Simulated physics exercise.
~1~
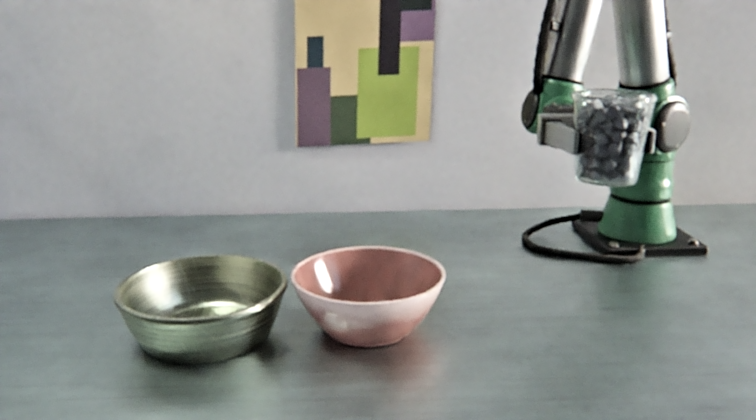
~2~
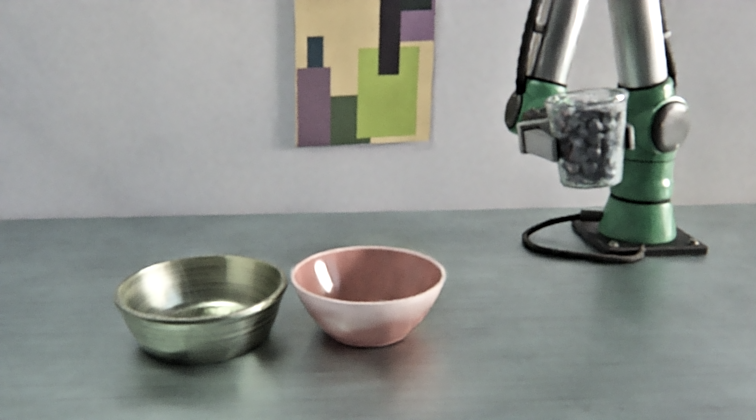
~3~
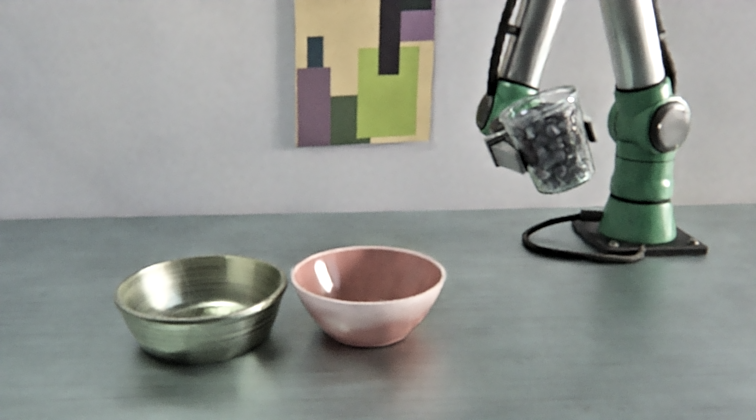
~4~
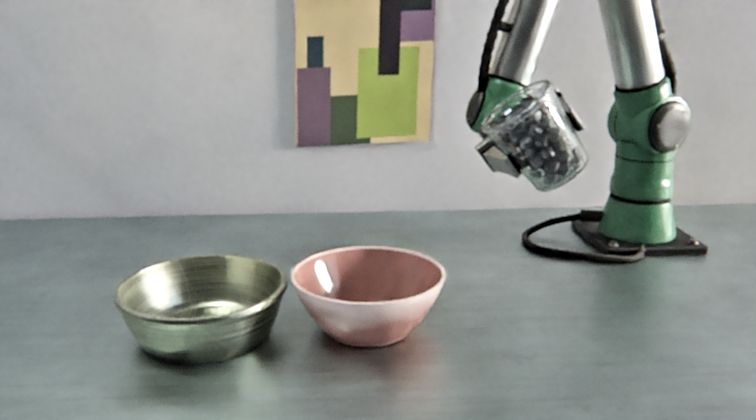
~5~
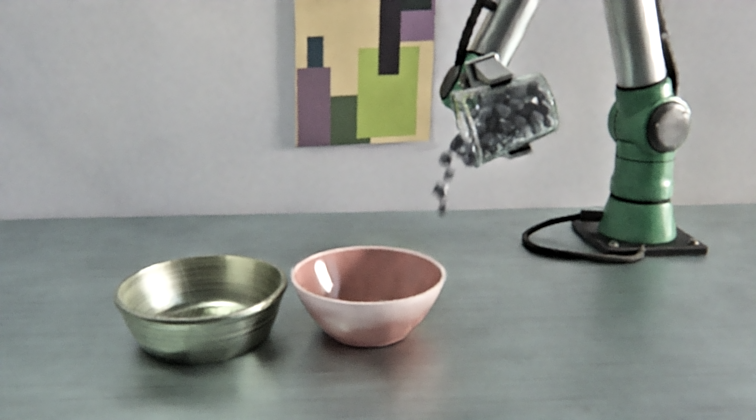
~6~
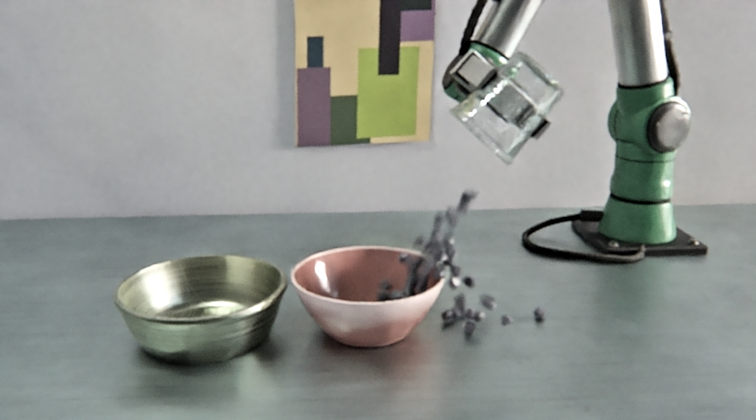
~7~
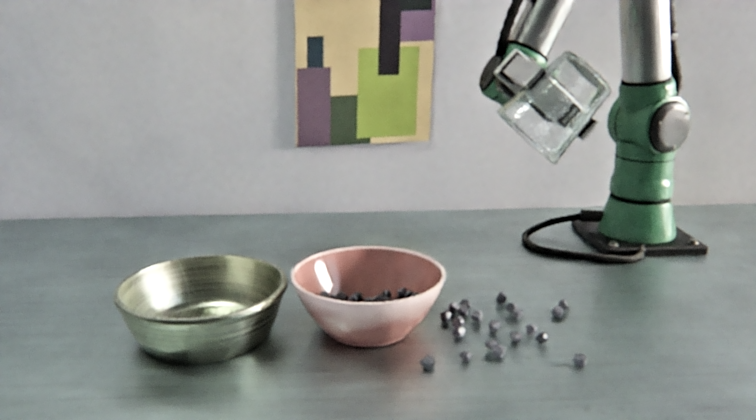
The clip shows a green and silver robot arm moving a clear beaker of dark pebbles left and tipping it over beside two bowls. The pebbles spill partly into the pink bowl and partly onto the table, the metallic bowl stays empty, and the arm draws the upturned beaker back right.
